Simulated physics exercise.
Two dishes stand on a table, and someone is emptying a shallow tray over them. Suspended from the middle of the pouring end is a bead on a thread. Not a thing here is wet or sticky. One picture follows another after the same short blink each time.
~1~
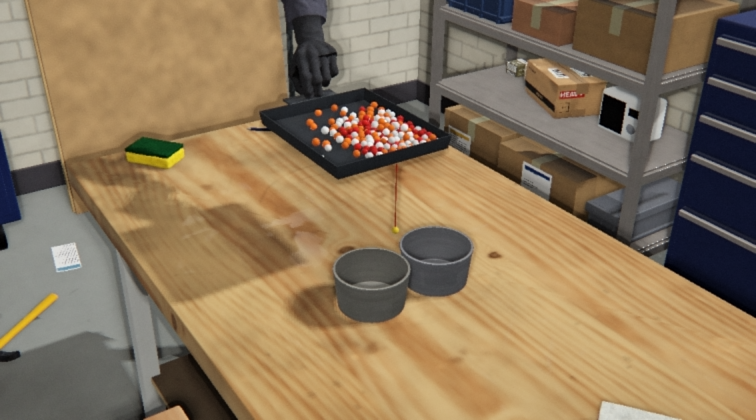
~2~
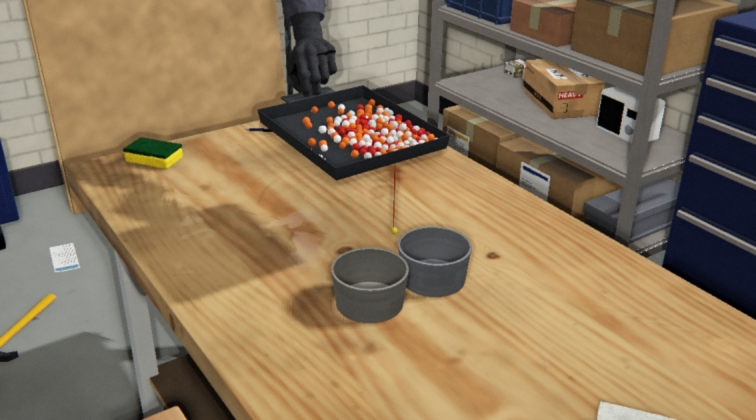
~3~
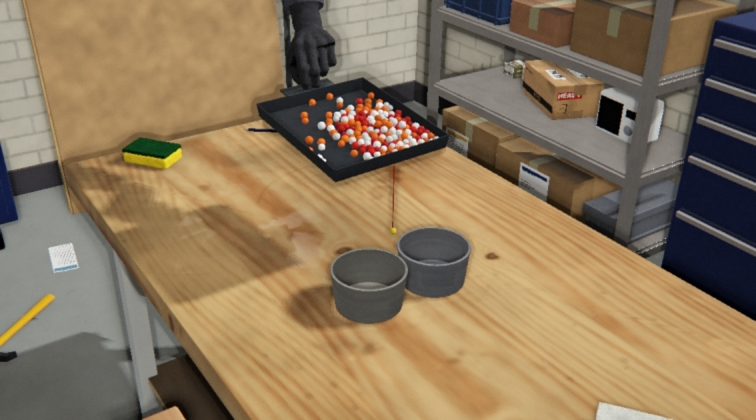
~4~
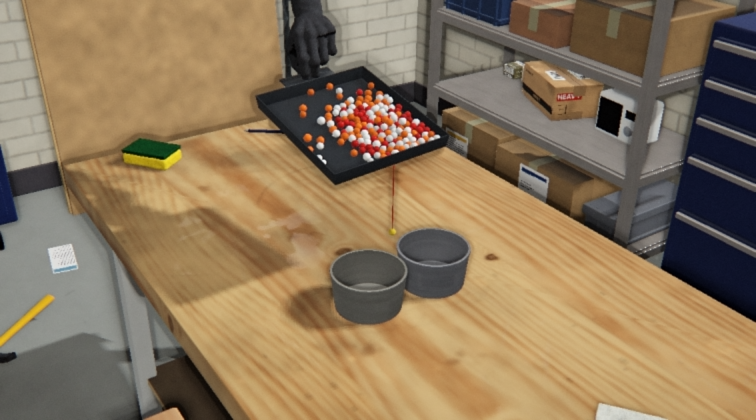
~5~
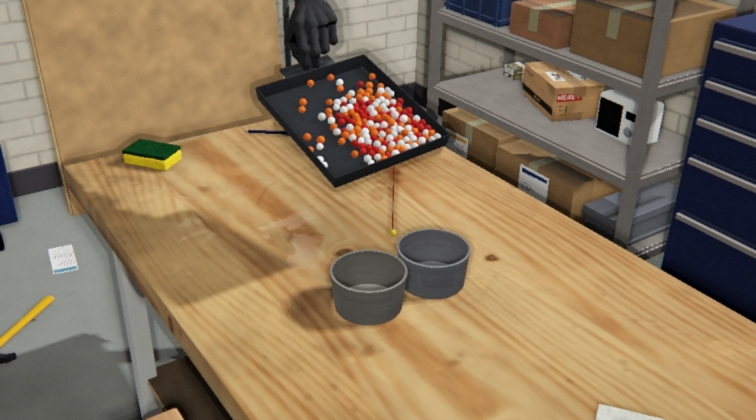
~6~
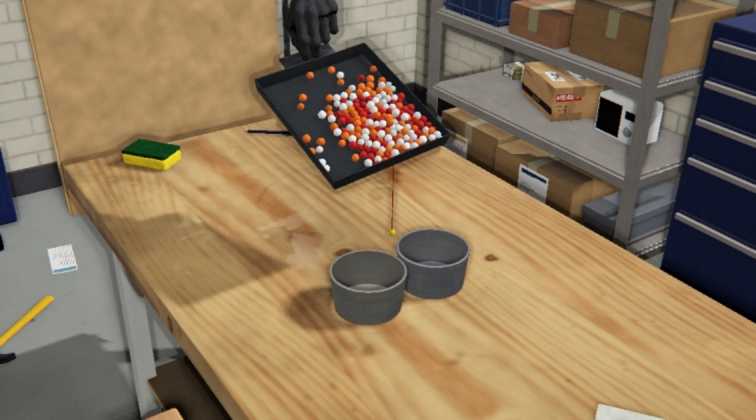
A dark gloved hand at the back of a black tray slowly raised its far side, tilting it toward two gray dishes on a wooden table, while the orange, red and white beads shifted slightly inside.
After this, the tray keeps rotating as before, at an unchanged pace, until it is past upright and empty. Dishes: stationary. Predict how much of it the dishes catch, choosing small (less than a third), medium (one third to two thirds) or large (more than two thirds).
The catch is large, more than two thirds.
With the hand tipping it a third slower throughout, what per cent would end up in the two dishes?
Around 80 percent.
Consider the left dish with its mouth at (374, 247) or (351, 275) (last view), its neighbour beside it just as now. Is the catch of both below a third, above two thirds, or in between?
Where the dishes stand first, under a third; where they stand second, more than two thirds.
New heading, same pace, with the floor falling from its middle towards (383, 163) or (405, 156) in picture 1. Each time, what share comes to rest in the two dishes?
About 70 % and about 70 %.
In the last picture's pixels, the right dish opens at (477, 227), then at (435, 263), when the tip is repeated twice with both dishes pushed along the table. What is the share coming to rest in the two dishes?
Around 10 and then 40 per cent.
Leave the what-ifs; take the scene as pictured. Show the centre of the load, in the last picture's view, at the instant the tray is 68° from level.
I'd mark the middle close to (370, 149).
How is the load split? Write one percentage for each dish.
In per cent, left near 80 and right near 10.
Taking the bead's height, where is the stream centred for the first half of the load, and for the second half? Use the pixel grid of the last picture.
Around (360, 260) and then (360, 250).
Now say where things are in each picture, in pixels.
Corners of the pouring end at (338, 165) and (449, 135), level; middle of the load at (383, 133), round plastic beads; left dish at (393, 300); right dish at (458, 275); bead on its thread at (395, 230), in the first picture.
Corners of the pouring end at (336, 166) and (447, 135), level; middle of the load at (381, 132), in the second picture.
Corners of the pouring end at (336, 169) and (447, 135), tipped barely, lowest at the left corner; middle of the load at (381, 129), a stray few on the move, in the third picture.
Corners of the pouring end at (335, 173) and (447, 134), tipped a little, lowest at the left corner; middle of the load at (380, 126), a small part on the move, in the fourth picture.
Corners of the pouring end at (336, 176) and (448, 134), tipped clearly, lowest at the left corner; middle of the load at (381, 122), about a quarter on the move, in the fifth picture.
Corners of the pouring end at (335, 179) and (448, 133), tipped clearly, lowest at the left corner; middle of the load at (381, 120), about two thirds on the move; left dish at (389, 303); right dish at (454, 277), in the sixth picture.
Soon, tray tipped steeply; nearly all on the tray; a stray few in the left dish; a stray few in the right dish; a stray few in the air.
A while on, tray tipped past a quarter turn; a small part on the tray; about two thirds in the left dish; a small part in the right dish; a small part outside both; about a quarter in the air.
Towards the end, tray tipped past a quarter turn; most in the left dish; a small part in the right dish; about a quarter outside both.
Finally, tray tipped past a quarter turn; most in the left dish; a small part in the right dish; about a quarter outside both.
